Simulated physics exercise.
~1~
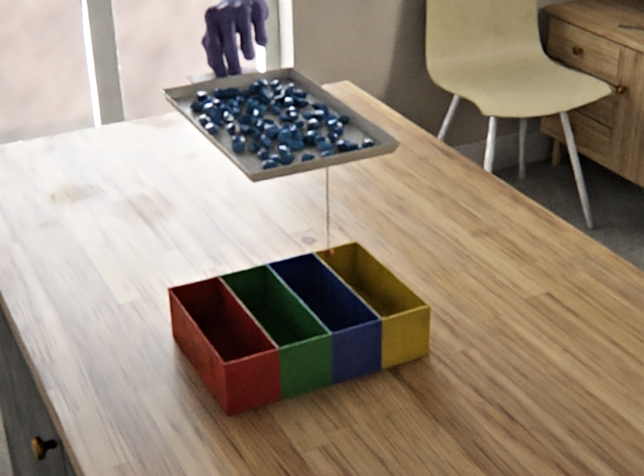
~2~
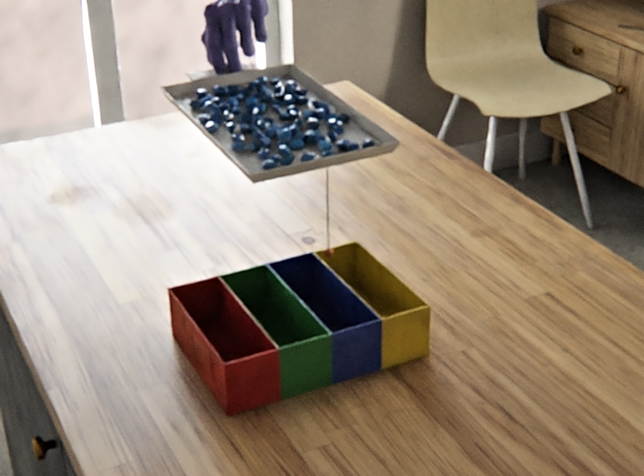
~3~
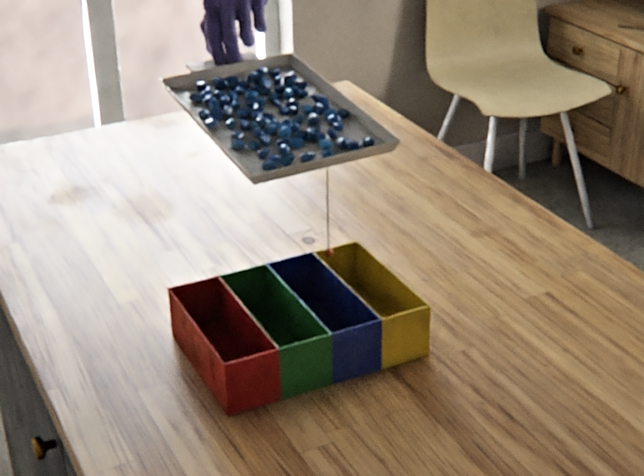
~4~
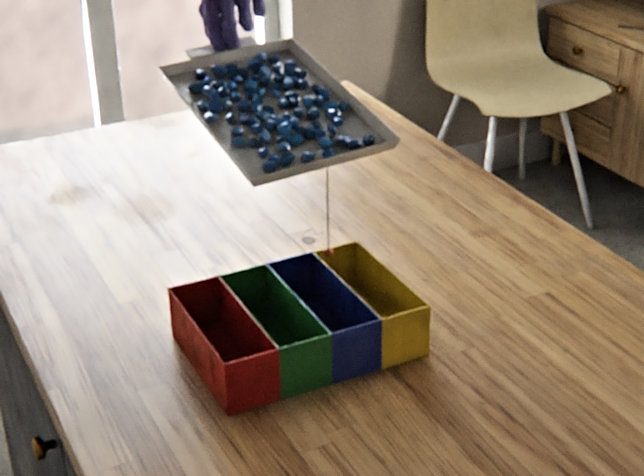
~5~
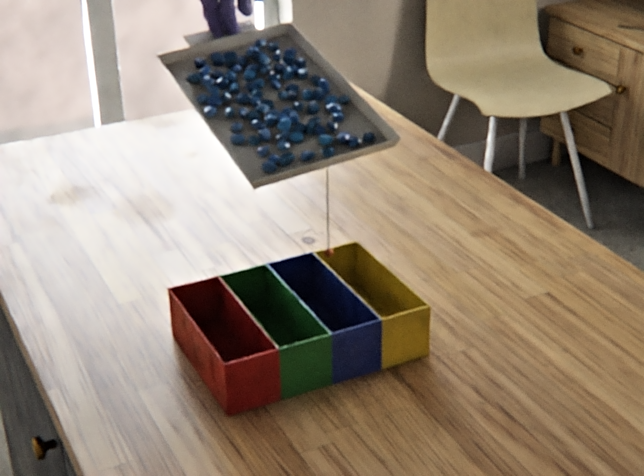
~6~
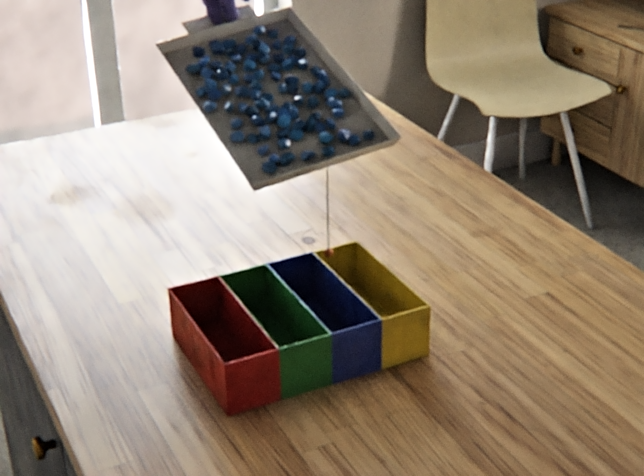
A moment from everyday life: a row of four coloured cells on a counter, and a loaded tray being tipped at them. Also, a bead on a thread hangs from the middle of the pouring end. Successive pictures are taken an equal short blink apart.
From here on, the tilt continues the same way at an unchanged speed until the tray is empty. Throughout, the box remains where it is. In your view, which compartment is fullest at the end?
Fullest: The green compartment.
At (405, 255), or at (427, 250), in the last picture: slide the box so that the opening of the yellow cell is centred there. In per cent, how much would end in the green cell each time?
30 and 10 %.
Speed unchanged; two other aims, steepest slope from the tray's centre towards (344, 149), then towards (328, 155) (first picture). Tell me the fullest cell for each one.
The first time it is the yellow cell, and the second time it is the cell in yellow.
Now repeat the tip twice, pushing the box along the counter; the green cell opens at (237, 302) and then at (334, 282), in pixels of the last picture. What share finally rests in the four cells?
About 100% and about 80%.
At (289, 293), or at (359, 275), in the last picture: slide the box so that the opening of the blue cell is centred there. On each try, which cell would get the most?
For the first spot the answer is the cell in blue, and for the second spot it is the red cell.
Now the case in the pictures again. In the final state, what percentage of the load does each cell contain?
Red cell: 10 per cent; green cell: 60 per cent; blue cell: 30 per cent; yellow cell: 0 per cent.
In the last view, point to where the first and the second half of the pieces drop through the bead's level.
The opening part goes through (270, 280); what follows goes through (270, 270).
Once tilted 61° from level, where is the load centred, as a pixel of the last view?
The middle of the pieces sits at roughly (273, 162).
Just after the last frame, tray tipped steeply; the larger part on the tray; roughly a quarter falling or outside the box.
A moment on, tray tipped right over; just a few on the tray; roughly half in the green cell; roughly a quarter in the blue cell; about a tenth in the red cell; just a few in the yellow cell; about a tenth falling or outside the box.
Further on, tray tipped past a quarter turn; roughly half in the green cell; roughly a quarter in the blue cell; about a tenth in the red cell; just a few in the yellow cell.
When it is over, tray tipped past a quarter turn; roughly half in the green cell; roughly a quarter in the blue cell; about a tenth in the red cell; just a few in the yellow cell.
